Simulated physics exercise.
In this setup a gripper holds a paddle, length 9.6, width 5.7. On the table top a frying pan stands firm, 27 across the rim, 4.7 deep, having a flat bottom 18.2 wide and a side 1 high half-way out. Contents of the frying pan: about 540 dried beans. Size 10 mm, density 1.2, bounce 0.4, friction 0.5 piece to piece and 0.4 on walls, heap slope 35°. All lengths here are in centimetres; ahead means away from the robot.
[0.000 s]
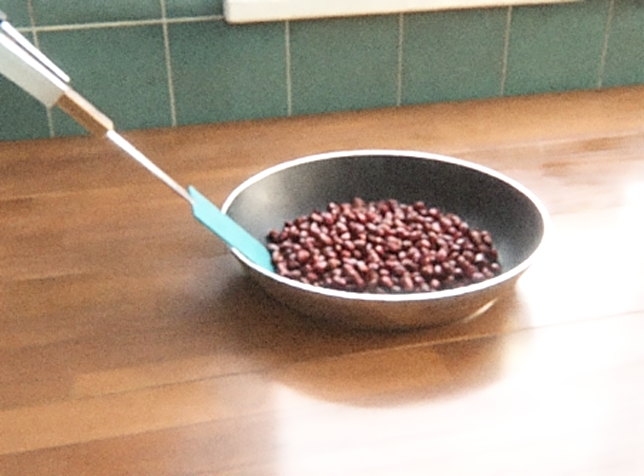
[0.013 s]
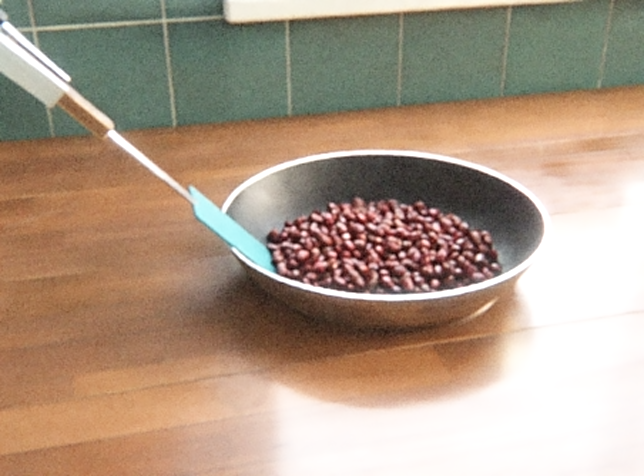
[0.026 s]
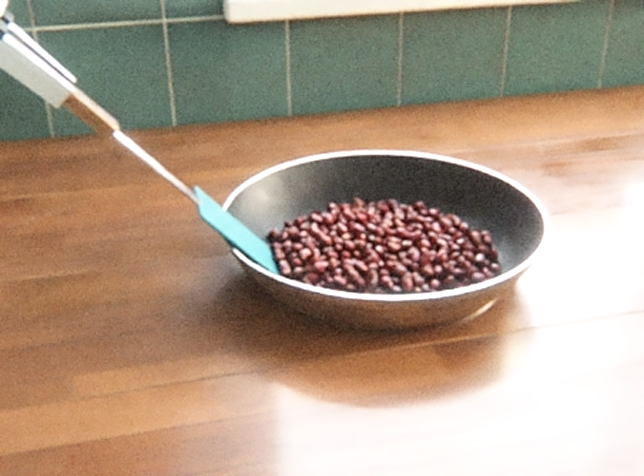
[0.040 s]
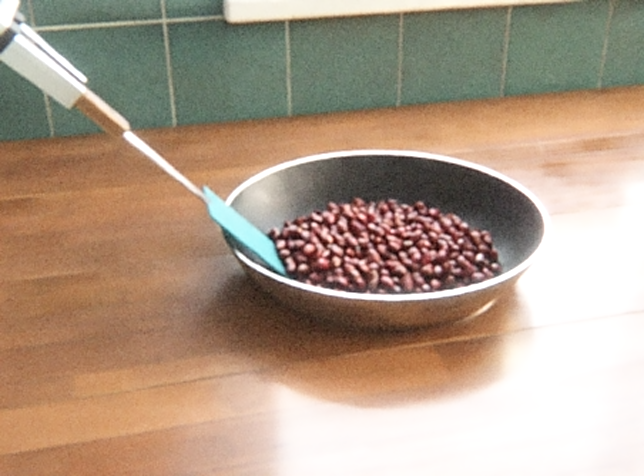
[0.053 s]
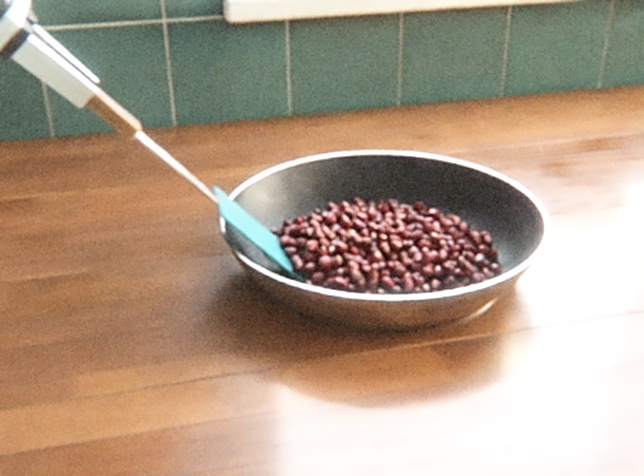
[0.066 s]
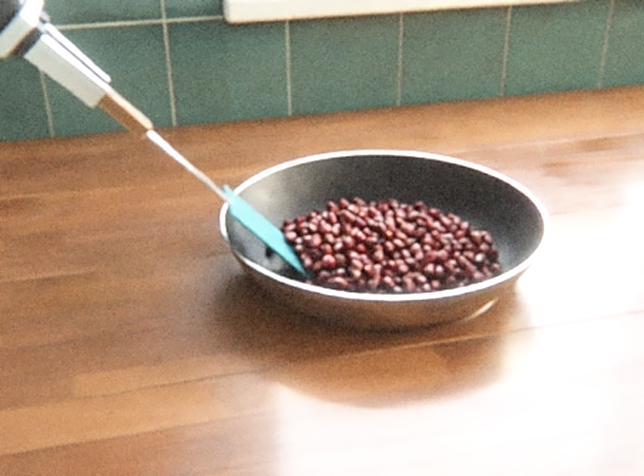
A robot gripper held a turquoise paddle at the left edge of a frying pan of dark red beans, then slid it slightly right, nudging the nearest beans while the pan stayed still.
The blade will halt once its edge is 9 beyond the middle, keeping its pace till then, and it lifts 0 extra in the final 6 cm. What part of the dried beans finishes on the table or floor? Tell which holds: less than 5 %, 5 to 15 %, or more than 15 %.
What holds is less than 5 %.
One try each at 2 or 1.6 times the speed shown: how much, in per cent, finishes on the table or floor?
Around 10 per cent and around 5 per cent.
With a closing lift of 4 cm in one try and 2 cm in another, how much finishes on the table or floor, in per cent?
Result: Approx. 5 % and 0 %, one try each.
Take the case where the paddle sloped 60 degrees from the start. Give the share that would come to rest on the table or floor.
About 5 per cent.
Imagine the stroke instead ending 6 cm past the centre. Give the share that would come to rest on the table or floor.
It would come to roughly 0 percent.
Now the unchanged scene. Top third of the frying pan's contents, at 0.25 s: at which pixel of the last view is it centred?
At about (455, 227).
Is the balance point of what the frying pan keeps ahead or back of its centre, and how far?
Offset: About 4.0 cm, ahead.
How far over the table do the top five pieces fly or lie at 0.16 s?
3 cm or so.
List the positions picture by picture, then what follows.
In the first picture, the paddle top edge at (191, 201), sloping 48°; upper third of the load around (384, 243), from x 270 to 495, top at y 200; 542 in the frying pan.
In the second picture, the paddle top edge at (192, 201), sloping 48°; upper third of the load around (384, 244), from x 270 to 495, top at y 200.
In the third picture, the paddle top edge at (197, 201), sloping 48°; upper third of the load around (383, 245), from x 270 to 495, top at y 200.
In the fourth picture, the paddle top edge at (207, 201), sloping 48°; upper third of the load around (373, 242), from x 270 to 495, top at y 200.
In the fifth picture, the paddle top edge at (217, 200), sloping 48°; upper third of the load around (372, 241), from x 270 to 495, top at y 200.
In the sixth picture, the paddle top edge at (227, 199), sloping 48°; upper third of the load around (375, 241), from x 270 to 495, top at y 200; 542 in the frying pan.
After 0.16 s, sloping 48°, highest piece 4 above the table; 542 in the frying pan.
After 0.25 s, sloping 48°, highest piece 4 above the table; 542 in the frying pan.
After 0.50 s, sloping 48°, highest piece 5 above the table; 526 in the frying pan, 14 on the table or floor, 2 on the blade or in flight.
After 1.55 s, sloping 48°, highest piece 5 above the table; 526 in the frying pan, 16 on the table or floor.
In the end, 526 in the frying pan, 16 on the table or floor. That is 3 % on the table or floor.
